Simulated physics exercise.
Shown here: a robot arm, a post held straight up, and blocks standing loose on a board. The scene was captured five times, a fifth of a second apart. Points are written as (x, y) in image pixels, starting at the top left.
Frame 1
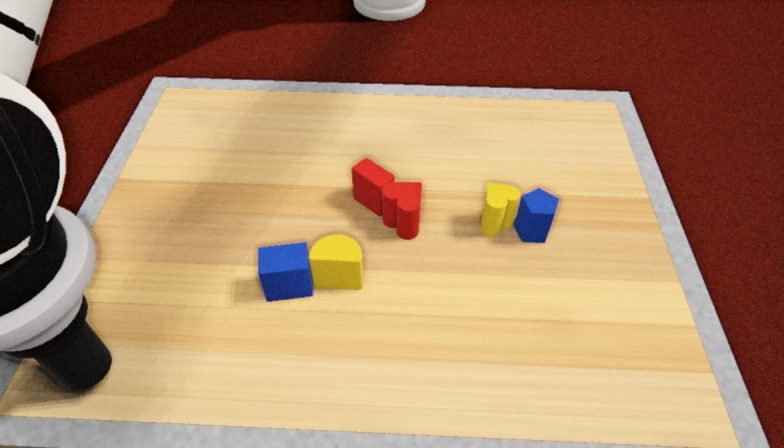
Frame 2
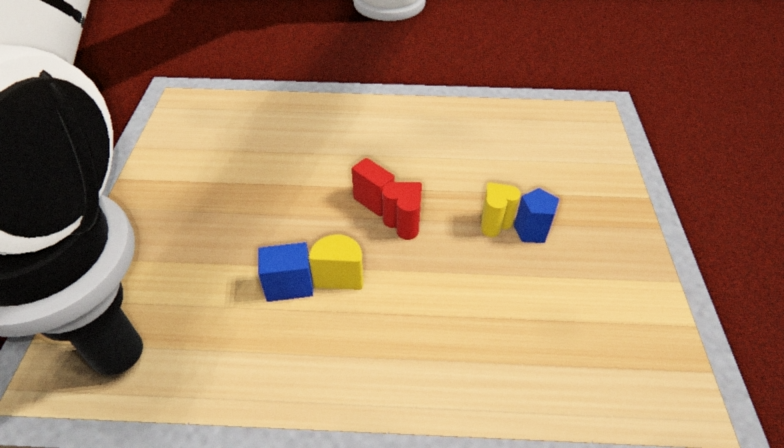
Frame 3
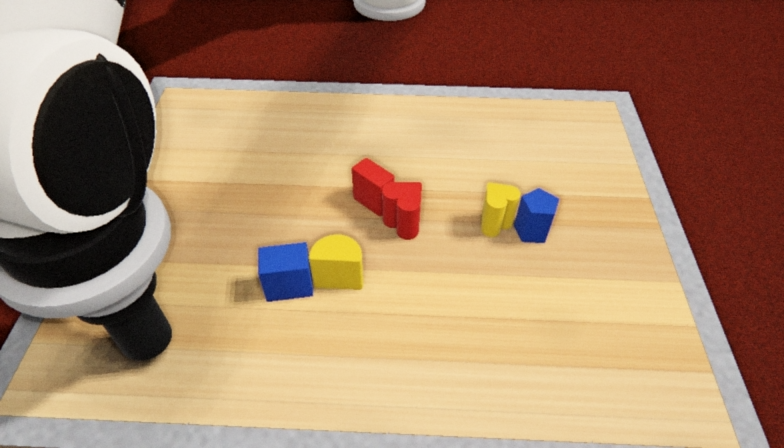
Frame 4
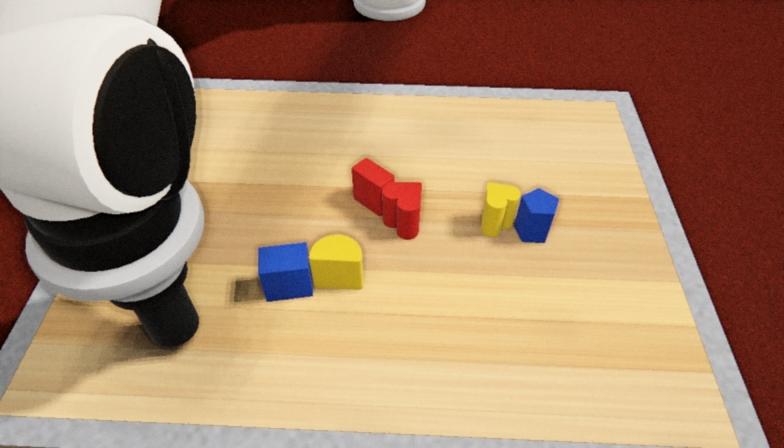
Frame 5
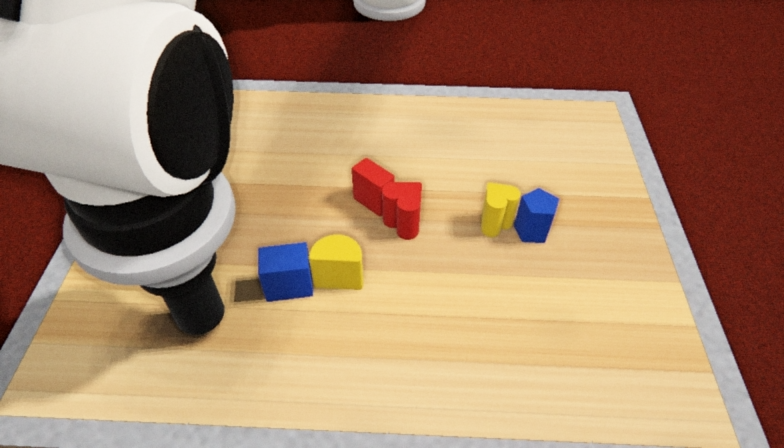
A robot arm moves its black post rightward over the board while the colored blocks stay still.
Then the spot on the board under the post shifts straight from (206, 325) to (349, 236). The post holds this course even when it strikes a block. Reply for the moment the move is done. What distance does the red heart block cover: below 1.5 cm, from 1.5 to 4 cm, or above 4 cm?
It goes a little way, 1.5 to 4 cm.
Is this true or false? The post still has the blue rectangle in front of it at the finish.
That claim is true.
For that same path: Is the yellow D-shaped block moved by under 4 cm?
I'd say no.
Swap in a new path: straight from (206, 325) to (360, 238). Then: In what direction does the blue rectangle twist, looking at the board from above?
From the top: Counterclockwise.
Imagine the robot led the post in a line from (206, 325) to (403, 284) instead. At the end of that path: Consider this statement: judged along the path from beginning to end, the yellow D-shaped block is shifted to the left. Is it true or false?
That statement is accurate.
What follows on the original path. One third of the way, post (255, 282); blue rectangle (298, 250); yellow D-shaped block (350, 244).
Two thirds of the way, post (303, 252); blue rectangle (347, 223); yellow D-shaped block (397, 234), turned 40° clockwise.
At the end, post (348, 225); blue rectangle (392, 201), turned 20° clockwise; yellow D-shaped block (418, 230), turned 115° clockwise; red rectangle unmoved; red heart block (423, 186).
